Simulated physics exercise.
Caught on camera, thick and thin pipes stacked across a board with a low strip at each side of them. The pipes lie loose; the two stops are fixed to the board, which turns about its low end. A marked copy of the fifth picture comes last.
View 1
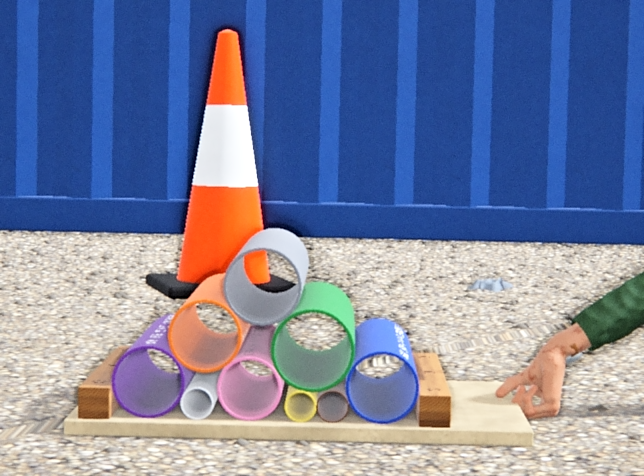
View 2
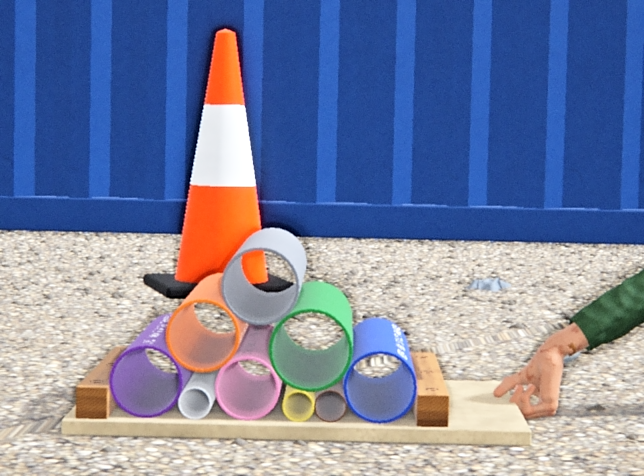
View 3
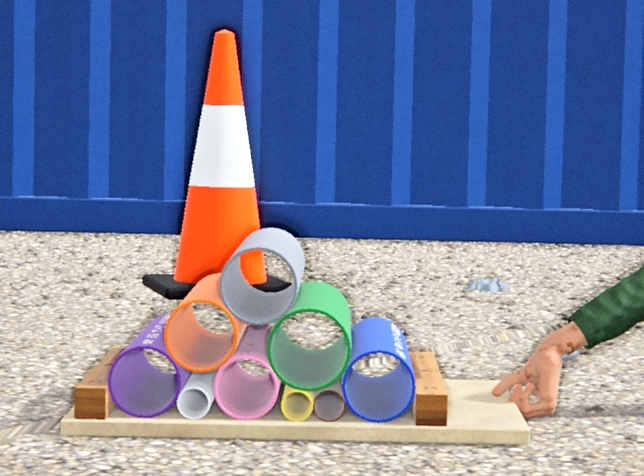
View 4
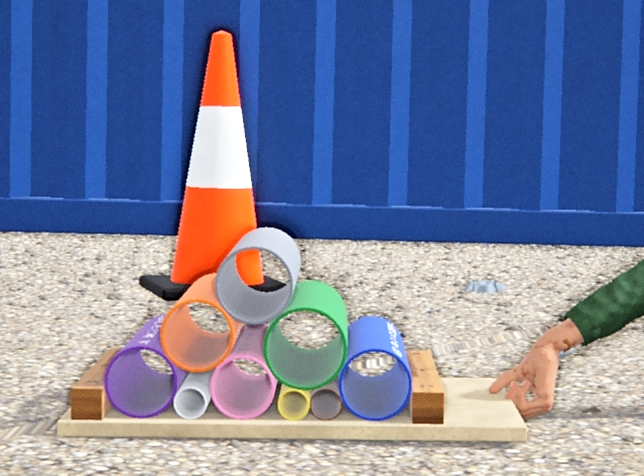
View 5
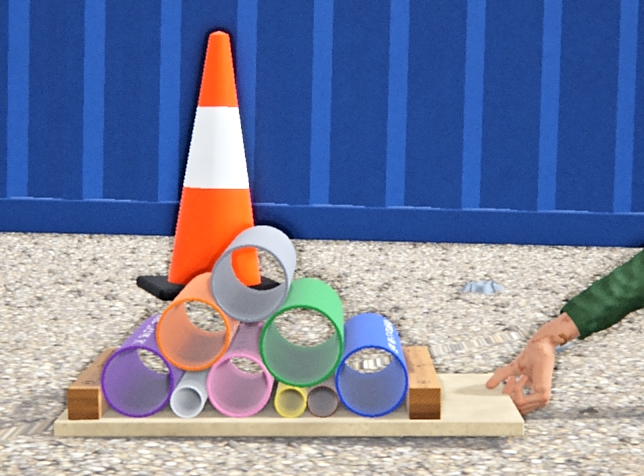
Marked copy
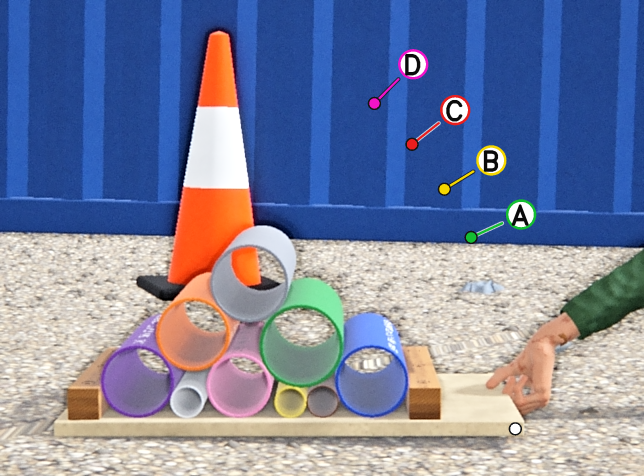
The clip opens on thick and thin coloured pipes piled on a board between two wooden strips, with a traffic cone behind and a hand at the board's right end. The view drifts slightly left, then the hand raises that end very slightly while the pipes keep their arrangement.
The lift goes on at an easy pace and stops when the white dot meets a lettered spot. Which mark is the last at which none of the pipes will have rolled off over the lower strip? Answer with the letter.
No higher than C.
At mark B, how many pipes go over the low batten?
The count is none.
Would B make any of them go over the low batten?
At B: No.
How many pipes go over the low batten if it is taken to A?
It comes to none.
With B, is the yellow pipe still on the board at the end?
The yellow pipe: Yes.
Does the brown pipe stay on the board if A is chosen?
The brown pipe: Yes.
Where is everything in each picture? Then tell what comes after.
Green pipe (313, 351); grey pipe (263, 287); board (303, 391), in the first picture.
Board (301, 391); purple pipe (146, 381), in the second picture.
Board (300, 391); blue pipe (379, 386); brown pipe (329, 405), in the third picture.
Board (296, 390); purple pipe (141, 382); pink pipe (242, 387); white pipe (190, 402), in the fourth picture.
Board (293, 387); purple pipe (138, 381); white pipe (187, 402), in the fifth picture.
On the marked copy, A at (471, 237); B at (444, 189); C at (412, 144); D at (374, 103); the white dot at (516, 429).
With C. Early on, board at 21°.
Further on, board at 39°.
At the end, board at 40°, none over the low batten.
As for the rest, A none over the low batten; B none over the low batten; D two over the low batten (orange, grey).
